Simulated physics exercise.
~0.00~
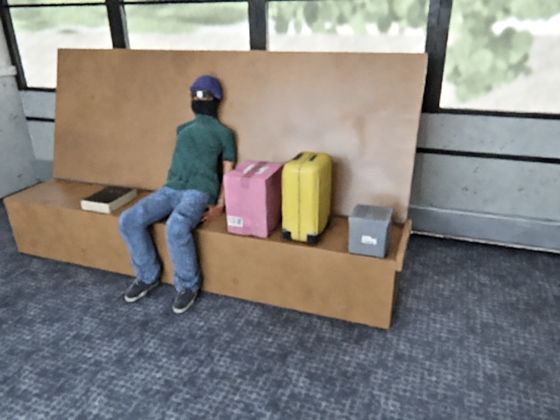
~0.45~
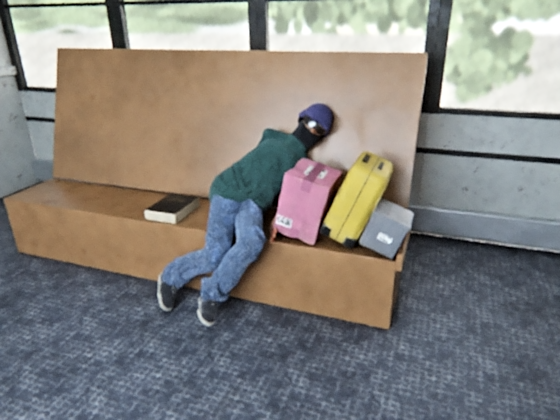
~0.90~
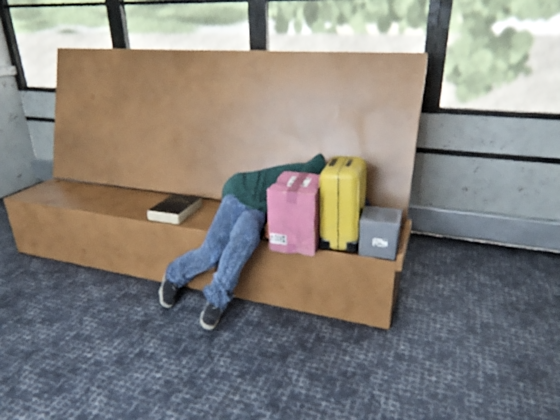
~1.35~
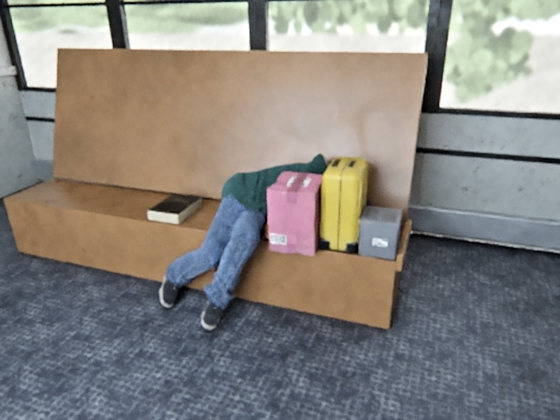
The clip opens on a limp commuter in a purple cap, green top and jeans, seated on a brown side bench between a black folder on the left and a pink pack, yellow case and grey tub on the right. Everything shifts right as the commuter topples sideways toward the luggage, arms slack. The pack and case lean right, and the tub tips near the bench end. The commuter then sinks lower behind the pack, head hidden, while the luggage settles upright again. At the end all is still, with the commuter slumped on the seat and every item still on the bench.
